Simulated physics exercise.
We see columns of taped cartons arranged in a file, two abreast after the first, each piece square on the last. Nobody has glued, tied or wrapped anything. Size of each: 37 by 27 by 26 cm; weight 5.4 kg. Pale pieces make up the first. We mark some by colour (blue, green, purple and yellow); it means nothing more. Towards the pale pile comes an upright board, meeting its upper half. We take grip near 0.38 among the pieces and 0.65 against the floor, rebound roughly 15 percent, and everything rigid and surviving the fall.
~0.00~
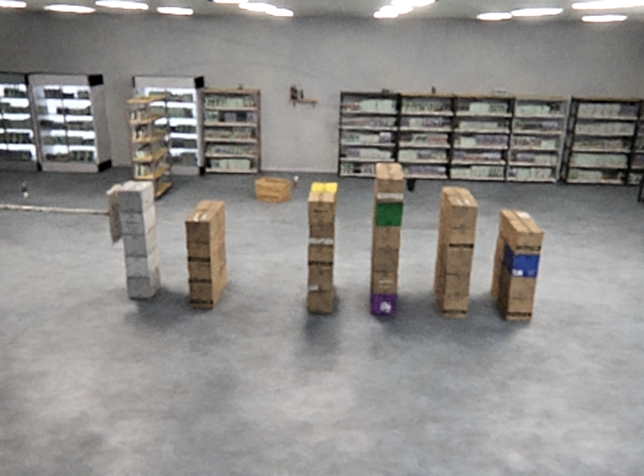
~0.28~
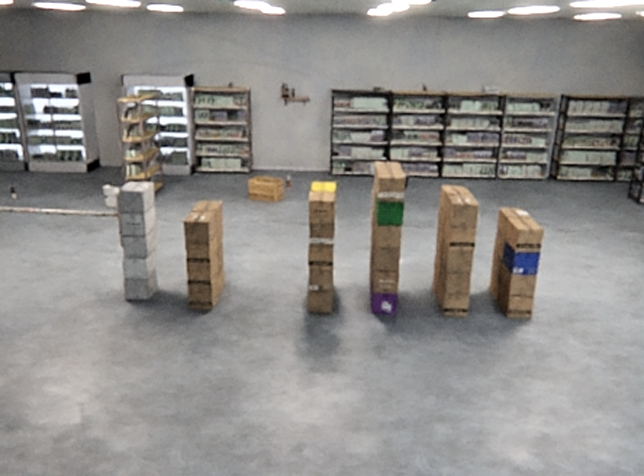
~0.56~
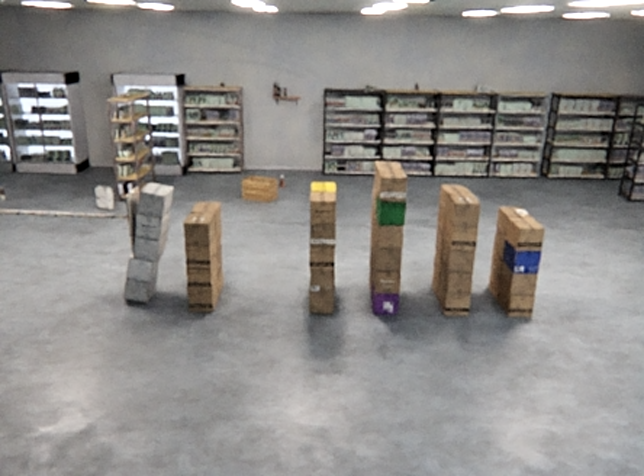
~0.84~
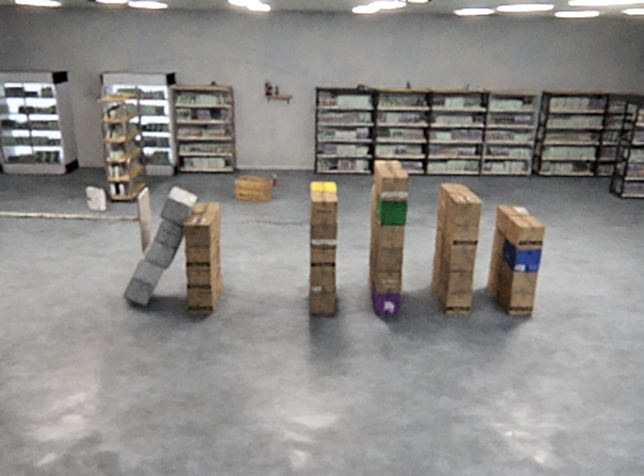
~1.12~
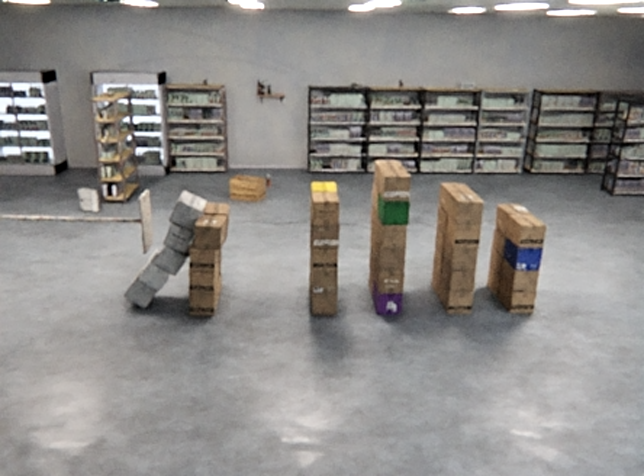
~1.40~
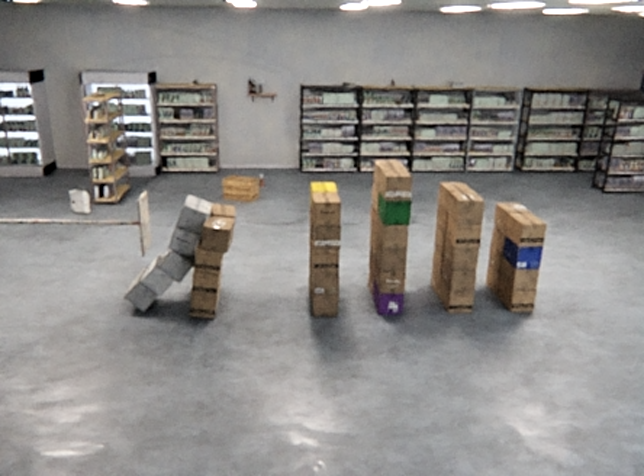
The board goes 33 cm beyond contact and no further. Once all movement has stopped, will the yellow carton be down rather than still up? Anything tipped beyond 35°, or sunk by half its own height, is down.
No, it keeps its place.
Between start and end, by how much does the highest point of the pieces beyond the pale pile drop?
The top ends up some 0 cm lower.
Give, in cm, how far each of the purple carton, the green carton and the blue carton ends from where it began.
Purple 0 cm, green 0 cm, blue 0 cm.
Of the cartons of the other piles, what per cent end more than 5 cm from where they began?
I make it 15 per cent.
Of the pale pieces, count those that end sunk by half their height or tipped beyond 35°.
Count: 5 pale pieces.
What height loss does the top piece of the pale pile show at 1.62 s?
The top piece is some 20 centimetres lower than at the start.
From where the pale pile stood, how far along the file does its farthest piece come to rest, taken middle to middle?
160 cm.
After 1.62 s, 5 of the pale pile down; none of the 48 other cartons down, 8 disturbed; yellow carton unmoved.
After 2.06 s, 5 of the pale pile down; 8 of the 48 other cartons down; yellow carton unmoved.
At rest (3.0 s), 5 of the pale pile down; 8 of the 48 other cartons down; yellow carton unmoved; green carton unmoved; purple carton unmoved. As the last picture would show them, middles, yellow carton near (324, 198), green carton near (394, 208).
